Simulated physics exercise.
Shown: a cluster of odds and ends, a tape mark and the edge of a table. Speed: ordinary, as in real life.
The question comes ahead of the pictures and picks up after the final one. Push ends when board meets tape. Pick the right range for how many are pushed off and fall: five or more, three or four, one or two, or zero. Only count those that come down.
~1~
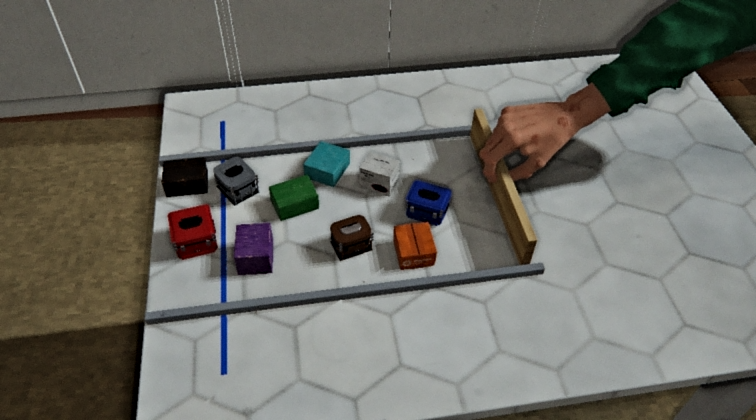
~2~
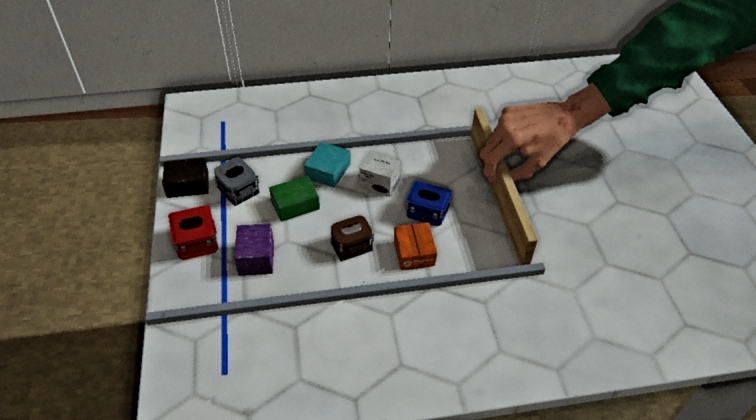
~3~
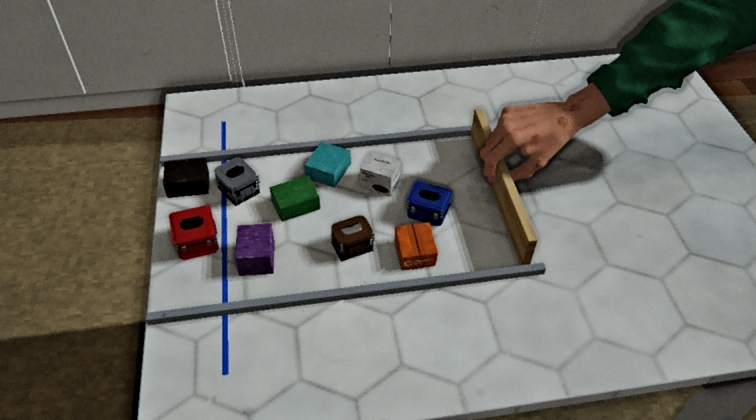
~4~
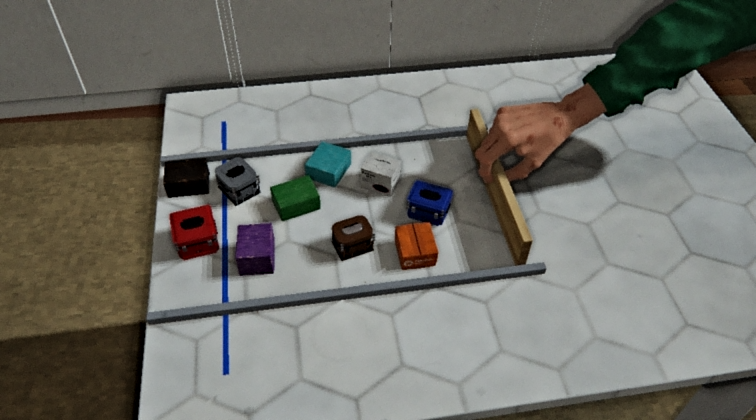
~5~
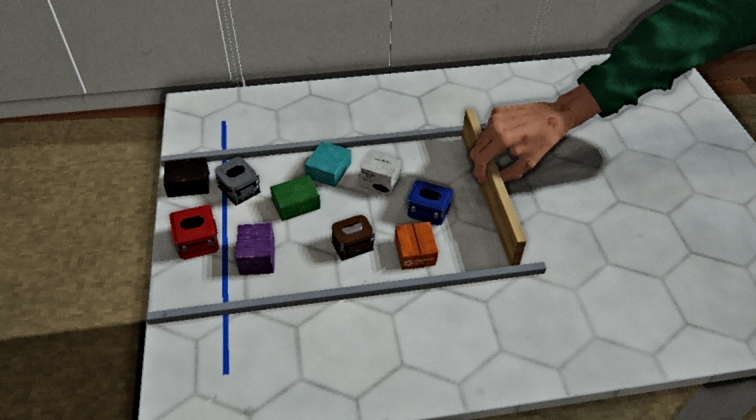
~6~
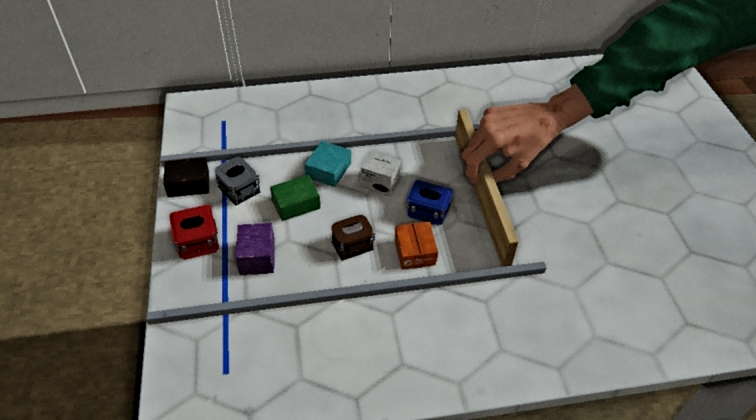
The right range is three or four.
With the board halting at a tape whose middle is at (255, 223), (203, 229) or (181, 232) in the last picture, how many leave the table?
The three tries give 0, 6 and 6.
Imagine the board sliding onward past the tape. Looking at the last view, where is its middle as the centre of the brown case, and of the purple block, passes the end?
The middle is at (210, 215) when it's the brown case, and at (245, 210) when it's the purple block.
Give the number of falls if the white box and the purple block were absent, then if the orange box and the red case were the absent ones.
Try 1: 1; try 2: 1.
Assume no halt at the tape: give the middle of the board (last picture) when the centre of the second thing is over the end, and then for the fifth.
The first puts it near (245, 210), the next near (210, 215).
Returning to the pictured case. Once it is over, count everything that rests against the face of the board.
In contact: 4.
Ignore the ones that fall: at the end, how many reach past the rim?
3 in all.
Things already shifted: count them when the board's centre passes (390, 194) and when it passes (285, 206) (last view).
The counts are 4 and 10.
A little later, none off yet; black block at rest near (187, 177); red case at rest near (195, 232); grey case at rest near (237, 180).
Next, none off yet; black block shifted a little near (162, 179); red case shifted about its own width near (160, 232); grey case shifted about its own width near (204, 183).
When it is over, the number that fall off is three or four; down, purple block, red case and black block.
